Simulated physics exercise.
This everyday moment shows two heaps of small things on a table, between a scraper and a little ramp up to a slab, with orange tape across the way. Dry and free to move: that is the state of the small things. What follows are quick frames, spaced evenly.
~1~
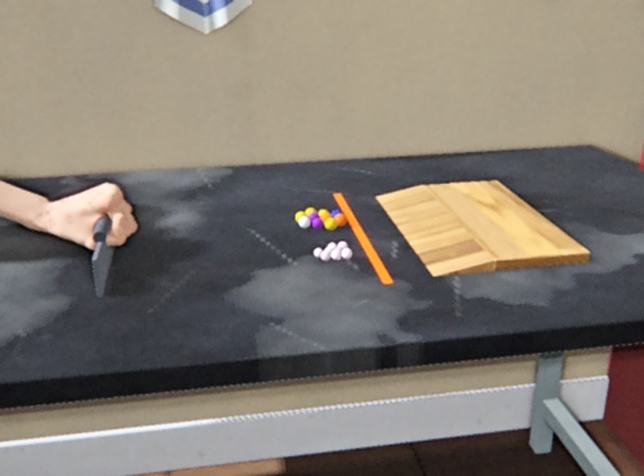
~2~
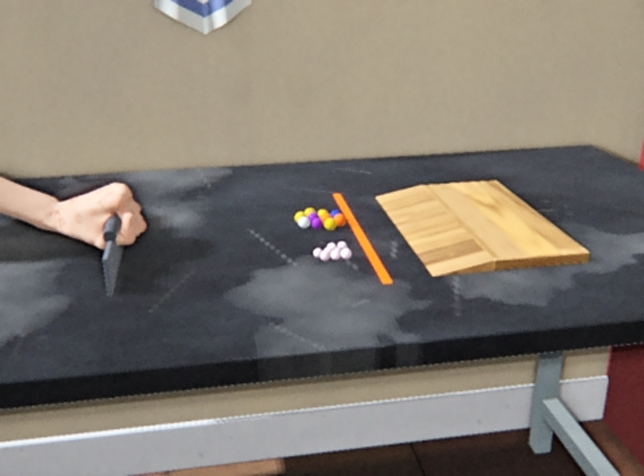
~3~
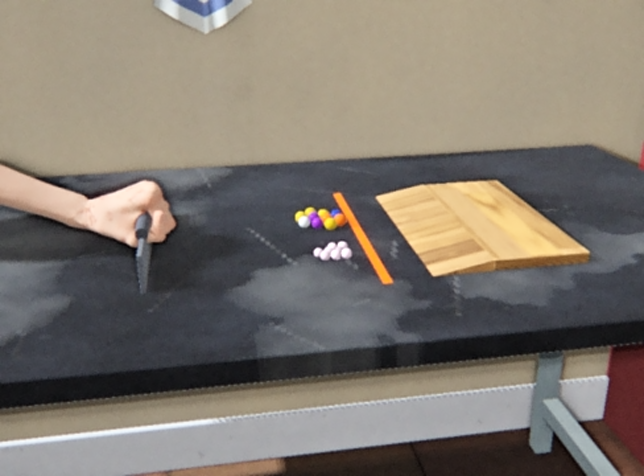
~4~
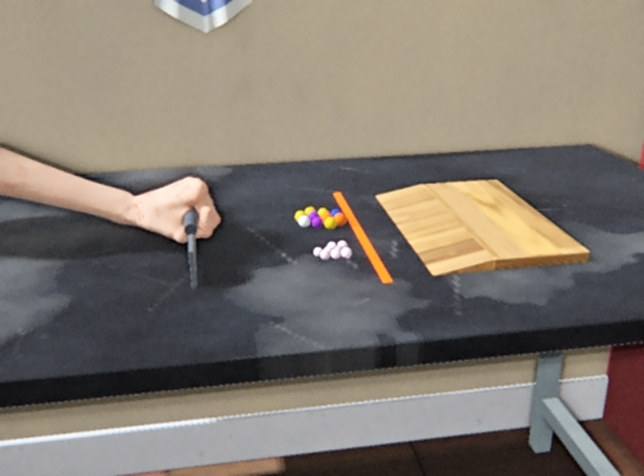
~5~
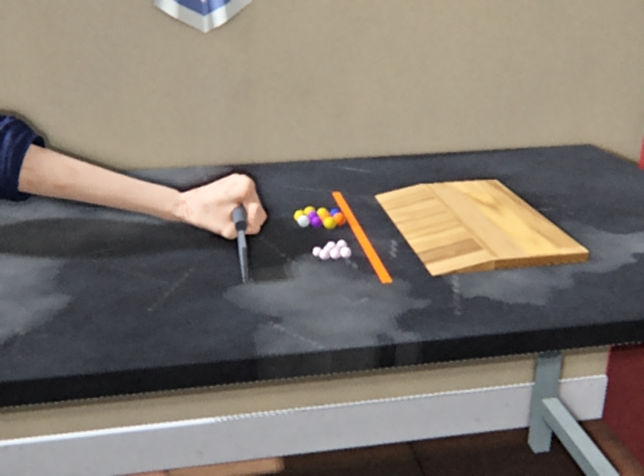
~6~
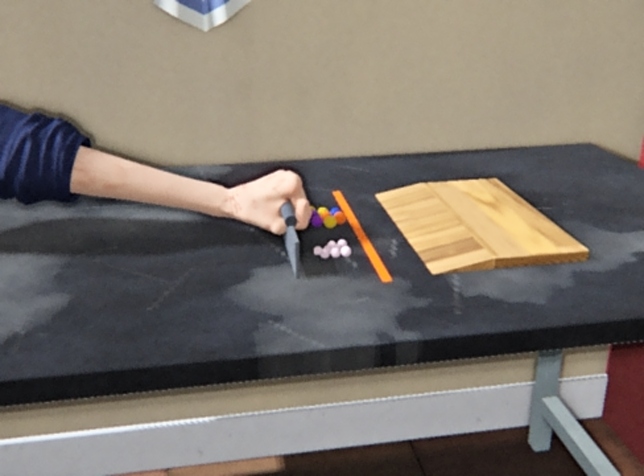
A hand slides a dark scraper rightward across the table toward two small heaps.
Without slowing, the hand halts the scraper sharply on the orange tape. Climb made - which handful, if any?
Near handful yes, far handful yes.
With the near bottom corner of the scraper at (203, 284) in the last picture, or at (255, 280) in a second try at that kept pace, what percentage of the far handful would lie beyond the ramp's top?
Try 1: Around 50 percent; try 2: Around 90 percent.
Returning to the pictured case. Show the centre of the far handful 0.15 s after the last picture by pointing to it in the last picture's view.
Its middle is roughly at (396, 212) in the last frame.
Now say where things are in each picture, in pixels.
The first picture shows scraper (99, 271), at rest; orange tape (339, 198); top of the ramp (489, 254); near handful (329, 252), a few sugar pearls; far handful (327, 220), a few gumballs.
The second picture shows scraper (109, 271); far handful (327, 220).
The third picture shows scraper (142, 268); near handful (329, 252).
The fourth picture shows scraper (193, 263); far handful (327, 219).
The fifth picture shows scraper (244, 259); near handful (328, 251).
The sixth picture shows scraper (295, 254); orange tape (338, 195); top of the ramp (488, 252); near handful (328, 250); far handful (327, 217).
Then, 0.07 s later than the last frame, scraper still moving, near (339, 201); near handful every one short of the ramp; far handful every one short of the ramp.
Then, 0.15 s later than the last frame, scraper stopped at the orange tape; near handful the larger part on the ramp, about a tenth short of the ramp; far handful roughly half on the ramp, roughly half short of the ramp.
Then, 0.43 s later than the last frame, scraper stopped at the orange tape; near handful every one past the top; far handful every one past the top.
When it is over, scraper stopped at the orange tape; near handful every one past the top; far handful every one past the top.
